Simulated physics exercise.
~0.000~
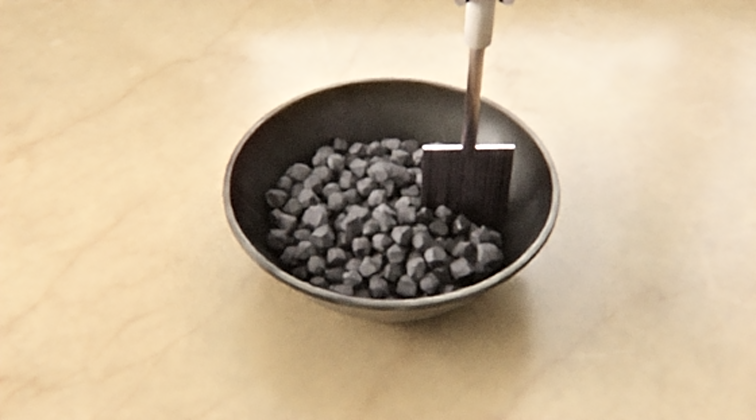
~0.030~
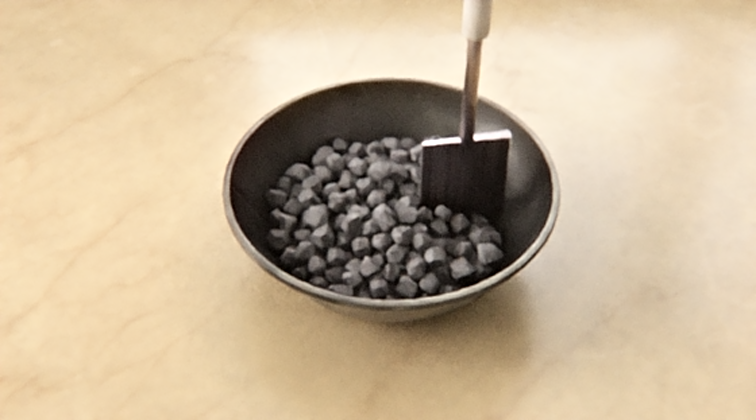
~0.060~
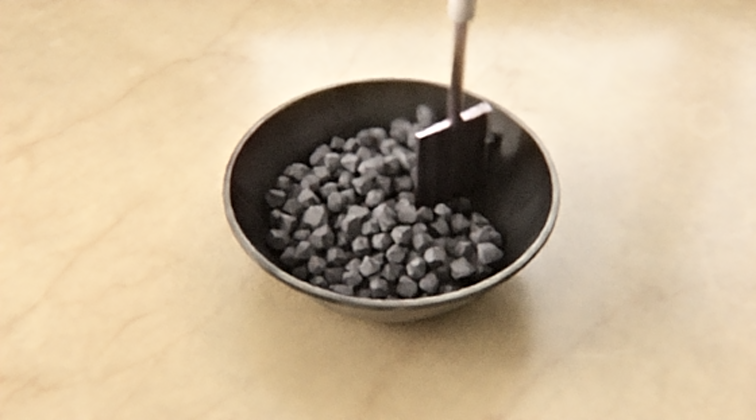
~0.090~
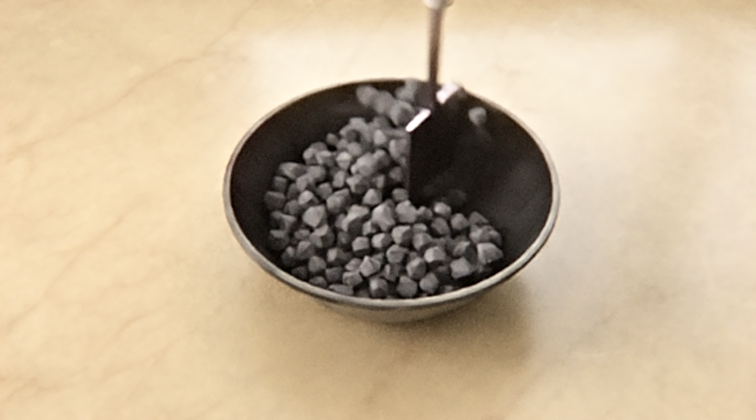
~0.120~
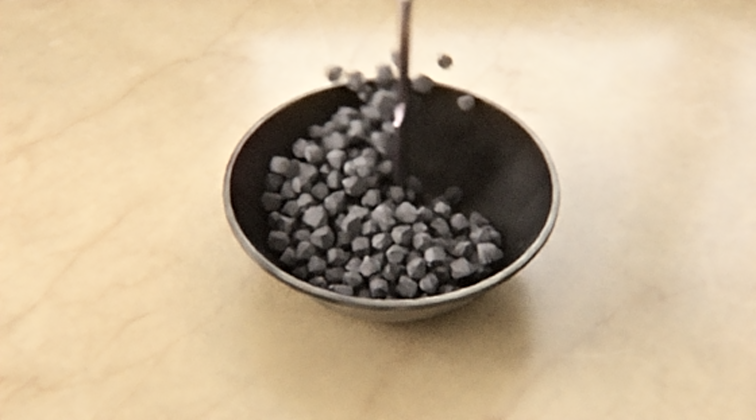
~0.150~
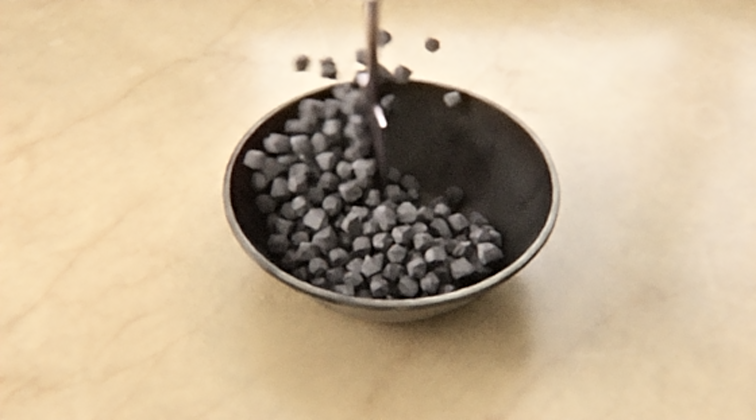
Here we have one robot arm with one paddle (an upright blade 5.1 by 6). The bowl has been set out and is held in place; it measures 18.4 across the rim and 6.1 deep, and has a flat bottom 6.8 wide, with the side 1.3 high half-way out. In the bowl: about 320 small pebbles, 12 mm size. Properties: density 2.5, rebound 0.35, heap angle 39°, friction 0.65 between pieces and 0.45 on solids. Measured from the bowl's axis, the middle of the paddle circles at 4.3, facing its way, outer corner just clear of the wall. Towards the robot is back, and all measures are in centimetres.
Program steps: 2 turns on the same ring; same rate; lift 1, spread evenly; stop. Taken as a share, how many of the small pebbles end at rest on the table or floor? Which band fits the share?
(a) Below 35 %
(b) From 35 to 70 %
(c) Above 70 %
The answer is b.
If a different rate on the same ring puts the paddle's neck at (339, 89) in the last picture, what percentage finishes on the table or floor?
I'd say near 55 per cent.
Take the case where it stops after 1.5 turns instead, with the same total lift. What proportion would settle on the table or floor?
Roughly 45 per cent.
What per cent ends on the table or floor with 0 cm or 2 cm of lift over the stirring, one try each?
Try one: Around 55 %; try two: Around 40 %.
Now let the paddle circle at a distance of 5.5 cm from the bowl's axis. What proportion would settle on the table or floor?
In that case roughly 5 per cent.
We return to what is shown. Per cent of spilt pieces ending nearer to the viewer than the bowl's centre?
60 %, approximately.
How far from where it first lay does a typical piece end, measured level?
I'd estimate close to 12 cm.
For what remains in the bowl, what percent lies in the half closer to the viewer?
I'd say around 50 per cent.
After 0.45 s, 343° round, highest piece 9 above the table; 231 in the bowl, 62 on the table or floor, 28 in flight or on the tool.
After 0.76 s, 224° round, highest piece 8 above the table; 179 in the bowl, 133 on the table or floor, 9 in flight or on the tool.
After 1.11 s, 0° round, highest piece 5 above the table; 164 in the bowl, 157 on the table or floor.
After 1.81 s, 0° round, highest piece 5 above the table; 164 in the bowl, 157 on the table or floor.
In the end, 164 in the bowl, 157 on the table or floor. That is 49 % on the table or floor.
